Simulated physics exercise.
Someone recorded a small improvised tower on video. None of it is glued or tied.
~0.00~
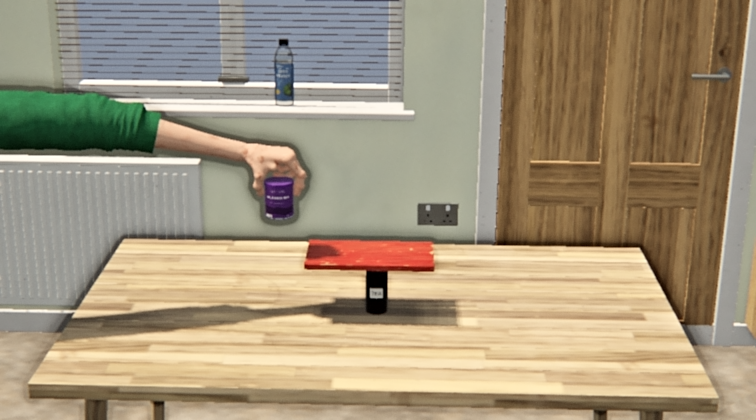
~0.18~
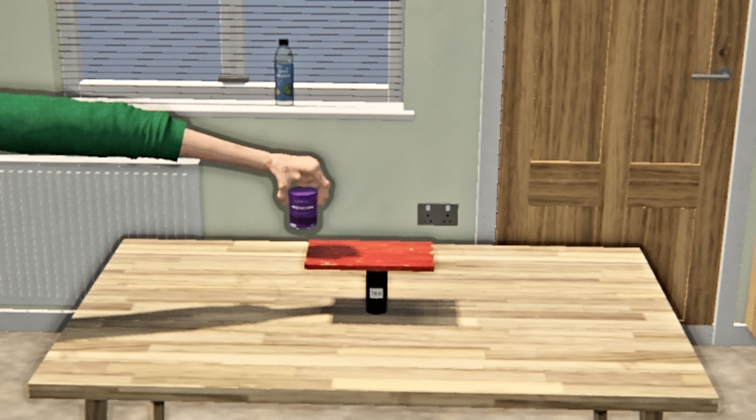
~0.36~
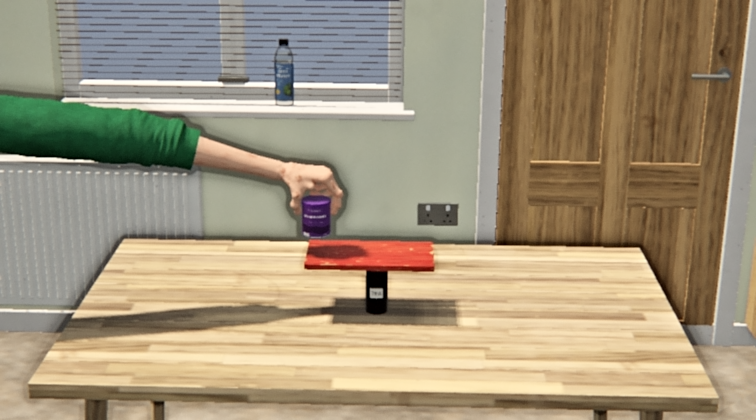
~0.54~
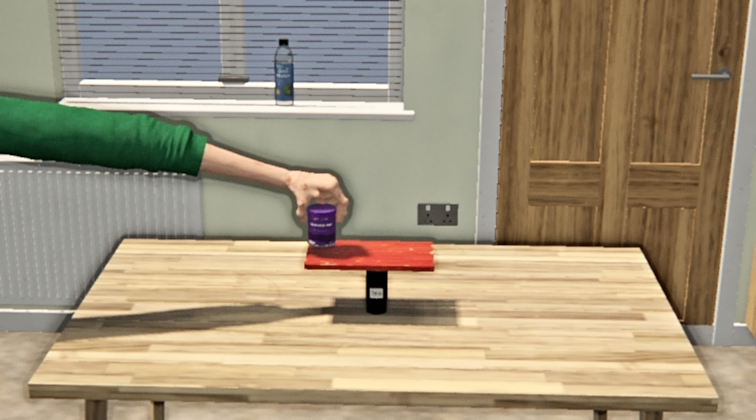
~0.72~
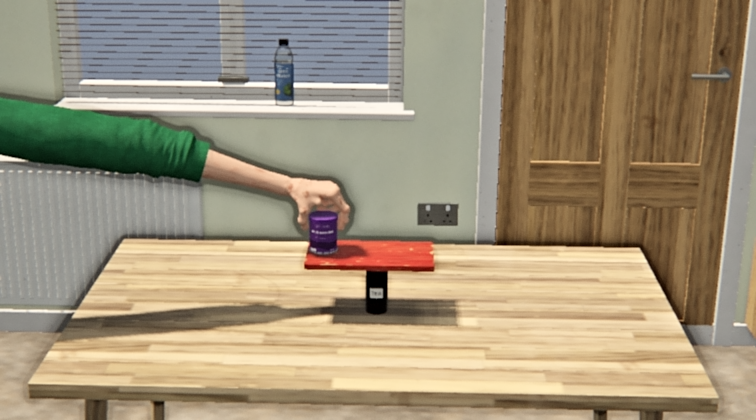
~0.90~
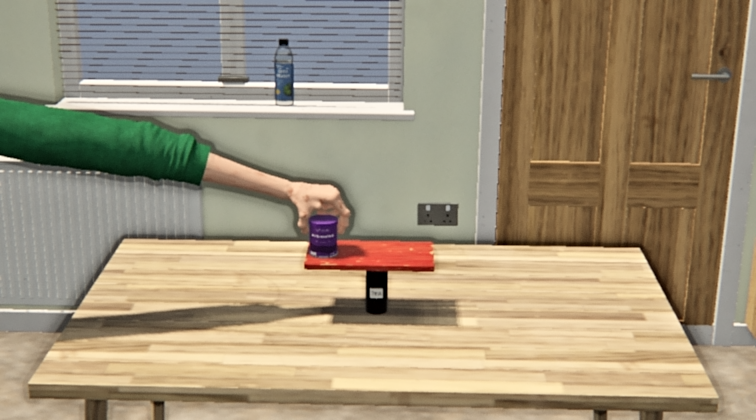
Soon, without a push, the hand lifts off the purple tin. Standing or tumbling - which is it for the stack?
It ends up tumbling down.
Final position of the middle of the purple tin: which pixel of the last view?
Close to pixel (274, 299).
After 1.30 s, purple tin now fallen; red board tipped 63° from how it was.
After 1.50 s, red board tipped 50° from how it was; black shaker tipped 13° from how it was.
After 1.70 s, red board and black shaker now fallen.
By the end (2.0 s), fallen, purple tin, red board and black shaker. Seen from the same camera at the end, purple tin near (274, 299). The stack loses its balance.
